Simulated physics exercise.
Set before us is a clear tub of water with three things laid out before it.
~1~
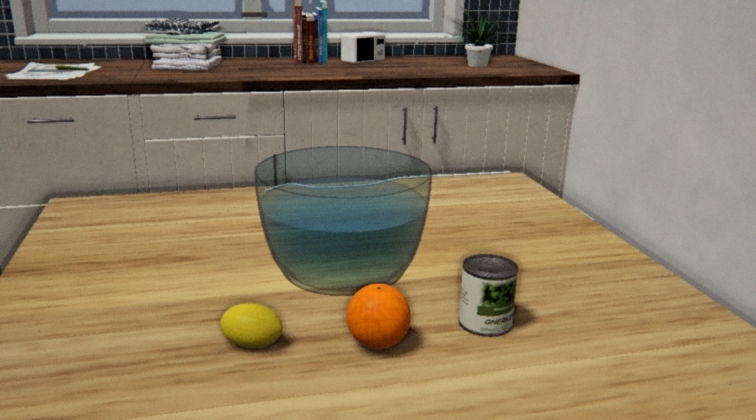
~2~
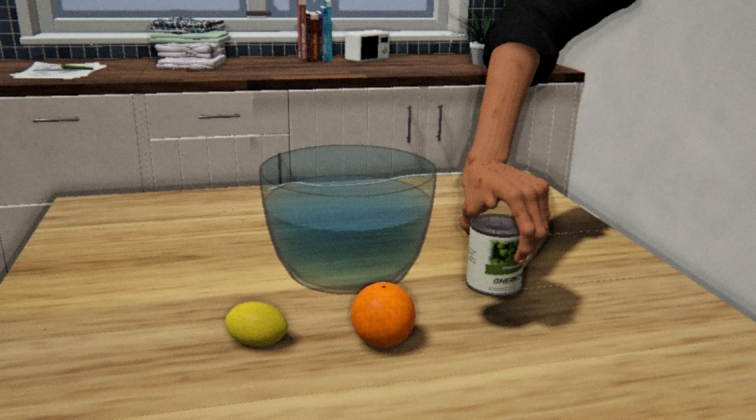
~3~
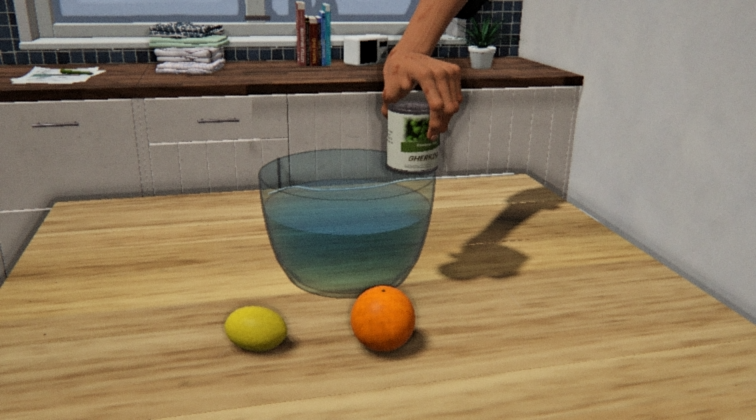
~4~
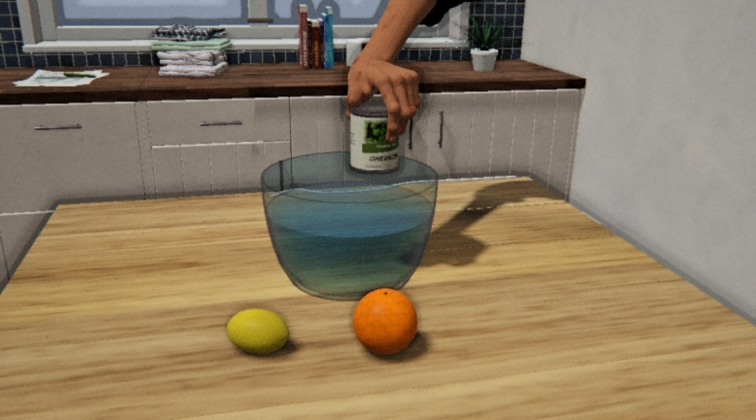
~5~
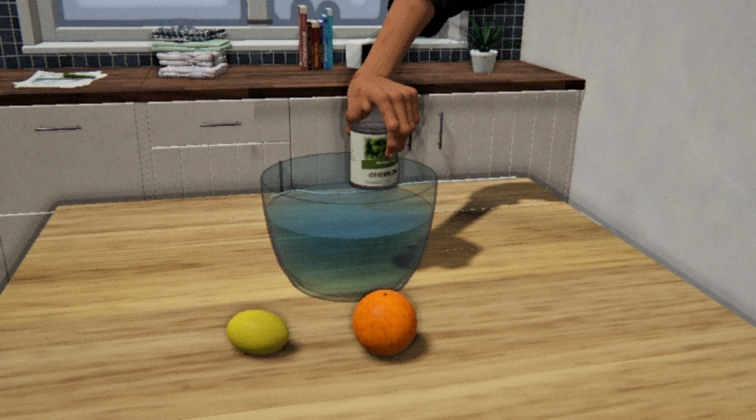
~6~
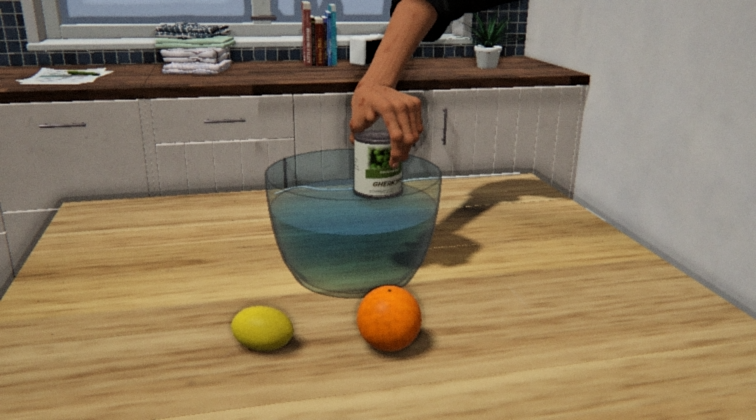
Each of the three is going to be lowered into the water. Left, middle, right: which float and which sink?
Okay - the left one won't go under, the middle one won't go under, the right one won't stay up.
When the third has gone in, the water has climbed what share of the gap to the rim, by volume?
Estimate: Close to 28 per cent.
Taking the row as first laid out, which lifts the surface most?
Go with the item at far right.
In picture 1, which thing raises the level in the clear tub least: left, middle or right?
My answer: The item at the left end.
Soon after, the tin of food goes to the bottom.
Later, the orange floats.
In the end, the lemon floats; afloat, lemon and orange.
